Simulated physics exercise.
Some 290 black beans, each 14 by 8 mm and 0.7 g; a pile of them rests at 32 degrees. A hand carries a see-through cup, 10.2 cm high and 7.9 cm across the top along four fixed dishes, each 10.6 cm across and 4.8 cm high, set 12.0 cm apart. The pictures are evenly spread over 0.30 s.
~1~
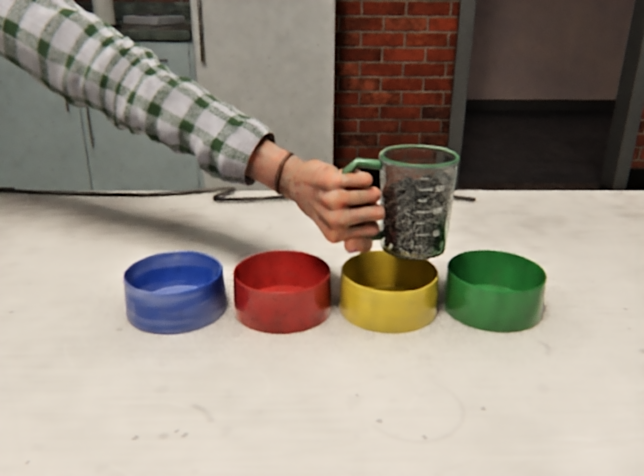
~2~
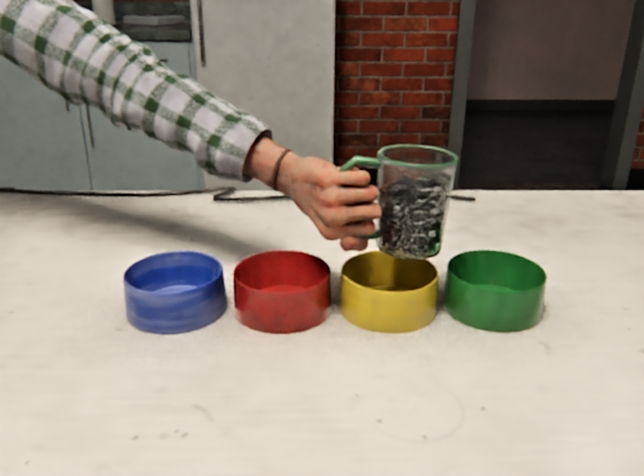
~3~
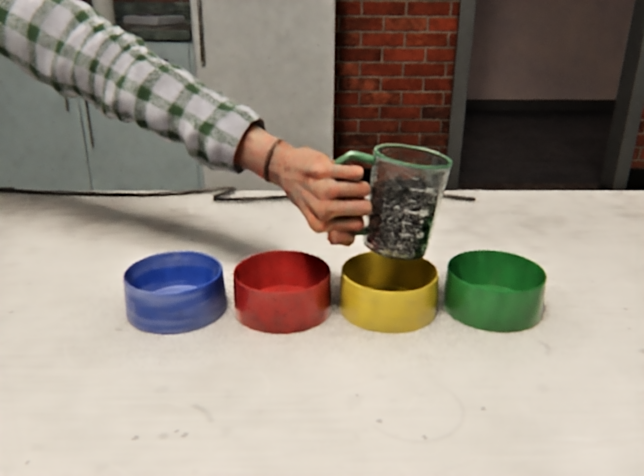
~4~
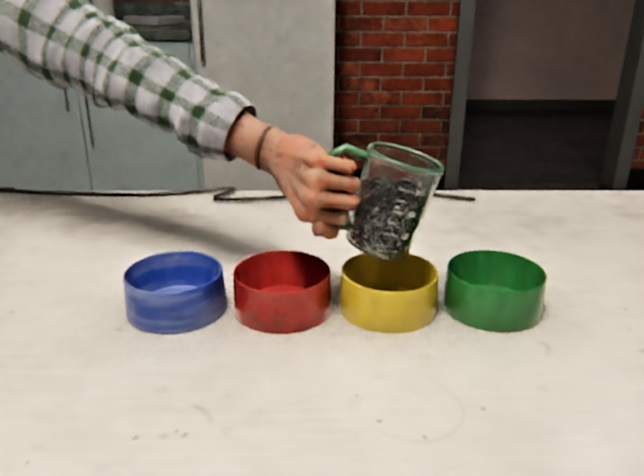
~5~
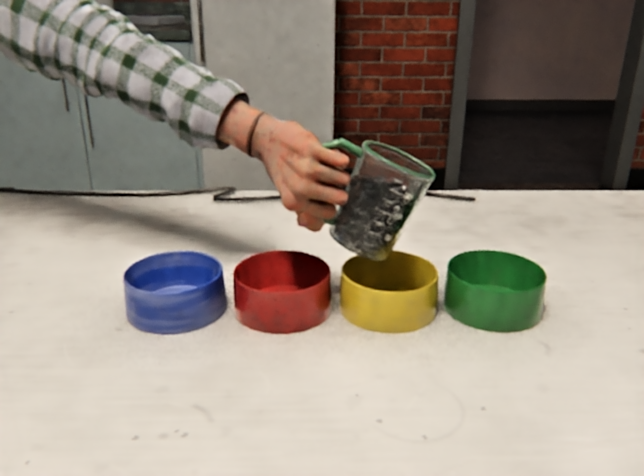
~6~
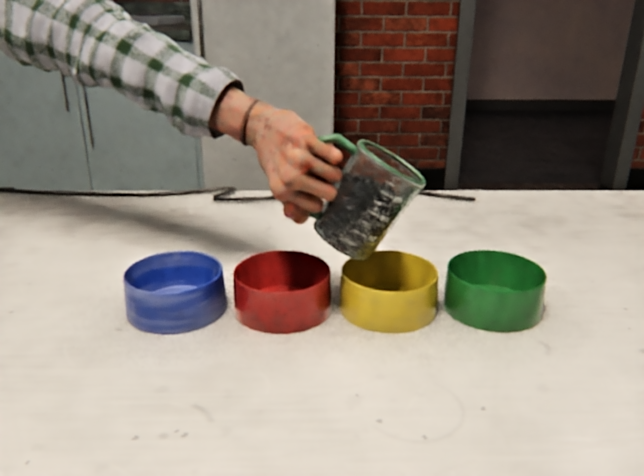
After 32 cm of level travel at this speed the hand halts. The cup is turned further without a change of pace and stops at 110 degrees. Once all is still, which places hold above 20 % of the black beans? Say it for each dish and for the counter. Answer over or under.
Red over, blue over, green under, yellow under, counter under.
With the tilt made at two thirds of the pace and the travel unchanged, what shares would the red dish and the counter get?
Then: Red 0; counter 0.
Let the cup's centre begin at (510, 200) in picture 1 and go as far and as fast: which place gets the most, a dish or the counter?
The winner: Red.
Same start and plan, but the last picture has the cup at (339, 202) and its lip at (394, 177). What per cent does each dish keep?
Red 0, blue 100, green 0, yellow 0.
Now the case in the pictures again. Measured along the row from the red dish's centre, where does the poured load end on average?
About 6 cm to its left.
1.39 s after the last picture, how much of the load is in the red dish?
Near 50 per cent so far.
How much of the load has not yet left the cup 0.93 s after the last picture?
Roughly 40 per cent.
Then, 0.56 s after the last picture, tilt 102 degrees; cup holds 95 %, red 5 %.
Then, 0.93 s after the last picture, tilt 110 degrees; cup holds 40 %, red 50 %.
Then, 1.39 s after the last picture, tilt 110 degrees; cup holds 15 %, red 50 %, blue 25 %.
In the end, red 50 %, blue 40 %, green 0 %, yellow 0 %, counter 10 %.
